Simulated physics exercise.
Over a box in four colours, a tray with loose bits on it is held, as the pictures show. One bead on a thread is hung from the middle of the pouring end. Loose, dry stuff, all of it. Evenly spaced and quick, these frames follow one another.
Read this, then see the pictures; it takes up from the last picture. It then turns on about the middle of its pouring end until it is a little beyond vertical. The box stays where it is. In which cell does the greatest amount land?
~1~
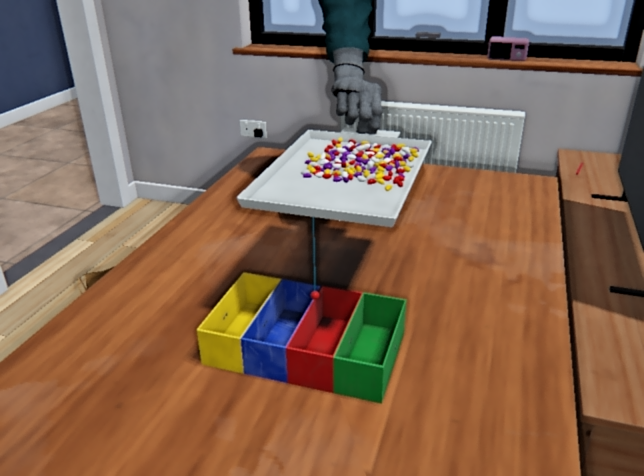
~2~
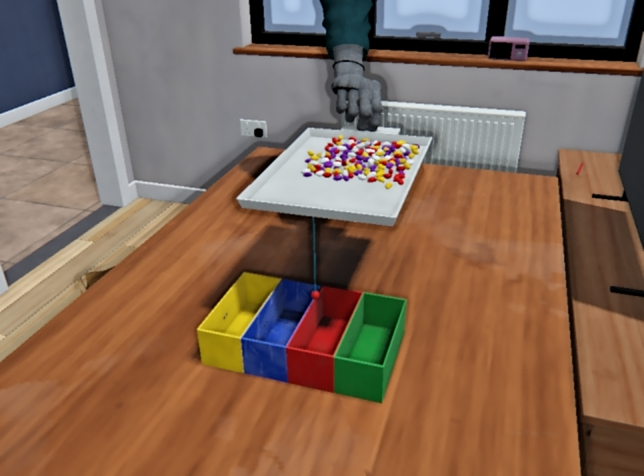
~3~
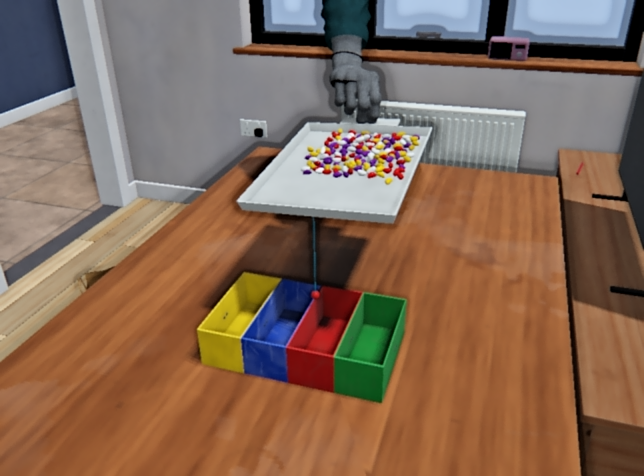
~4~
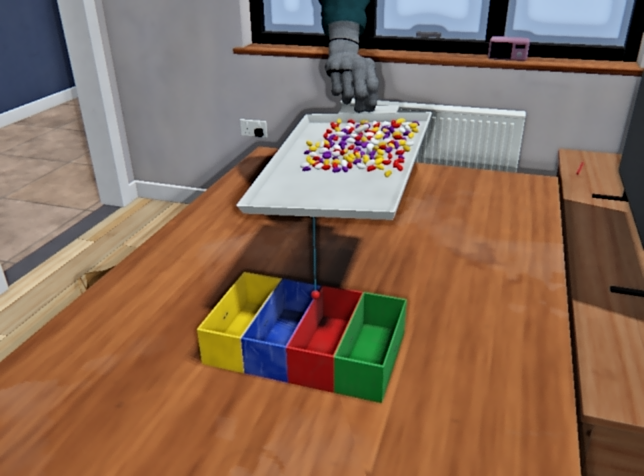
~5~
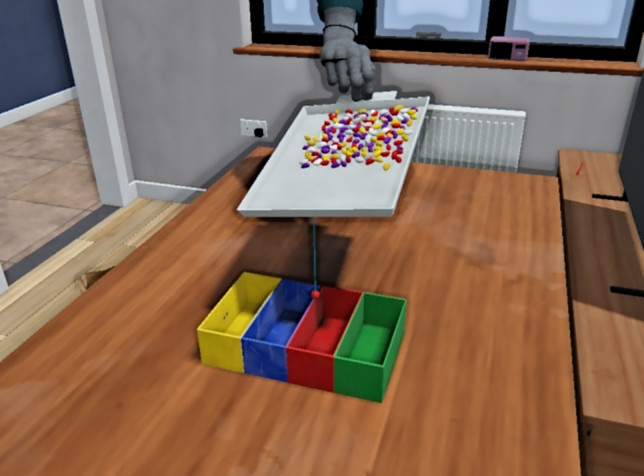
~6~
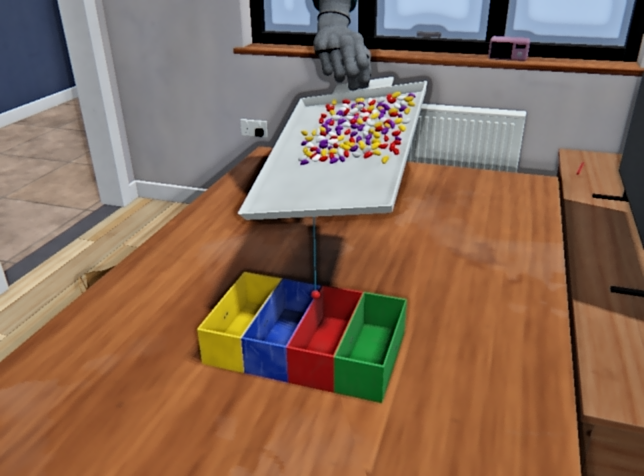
In the yellow cell.
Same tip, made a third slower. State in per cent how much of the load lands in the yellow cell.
It would be around 70 percent.
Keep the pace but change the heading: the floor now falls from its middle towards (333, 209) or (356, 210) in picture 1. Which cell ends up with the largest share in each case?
Try A: That green cell / try B: That green cell.
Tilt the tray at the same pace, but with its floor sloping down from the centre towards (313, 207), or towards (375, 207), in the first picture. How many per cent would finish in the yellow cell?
So it's 20 percent with the first slope and 0 percent with the other.
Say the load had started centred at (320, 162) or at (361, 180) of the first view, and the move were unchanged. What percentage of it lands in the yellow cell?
Try 1: 80 %; try 2: 60 %.
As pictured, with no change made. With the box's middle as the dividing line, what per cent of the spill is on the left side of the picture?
About 100 %.
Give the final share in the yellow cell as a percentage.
I'd put that share at some 80 per cent.
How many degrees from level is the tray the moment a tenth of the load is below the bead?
About 70 degrees.
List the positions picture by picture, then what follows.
Corners of the pouring end at (241, 197) and (393, 216), level; middle of the load at (359, 160), jelly beans; bead on its thread at (315, 295); yellow cell at (221, 348); blue cell at (264, 357); red cell at (310, 367); green cell at (358, 377), in the first picture.
Corners of the pouring end at (241, 197) and (393, 215), level; middle of the load at (359, 158), in the second picture.
Corners of the pouring end at (241, 200) and (392, 213), tipped barely, lowest at the left corner; middle of the load at (359, 152), in the third picture.
Corners of the pouring end at (241, 204) and (391, 209), tipped a little, lowest at the left corner; middle of the load at (358, 143), in the fourth picture.
Corners of the pouring end at (241, 208) and (390, 206), tipped clearly, lowest at the left corner; middle of the load at (356, 135), in the fifth picture.
Corners of the pouring end at (242, 211) and (389, 203), tipped clearly, lowest at the left corner; middle of the load at (354, 126); yellow cell at (221, 347); blue cell at (265, 356); red cell at (311, 366); green cell at (359, 376), in the sixth picture.
Soon after the last picture, tray tipped steeply; about two thirds on the tray; a stray few in the yellow cell; about a third falling or outside the box.
A little later, tray tipped past a quarter turn; a stray few on the tray; most in the yellow cell; a stray few in the blue cell; a stray few in the red cell; about a quarter falling or outside the box.
Later still, tray tipped past a quarter turn; most in the yellow cell; a stray few in the blue cell; a stray few in the red cell; about a quarter falling or outside the box.
At rest, tray tipped past a quarter turn; most in the yellow cell; a stray few in the blue cell; a stray few in the red cell; none in the green cell; about a quarter outside the box.
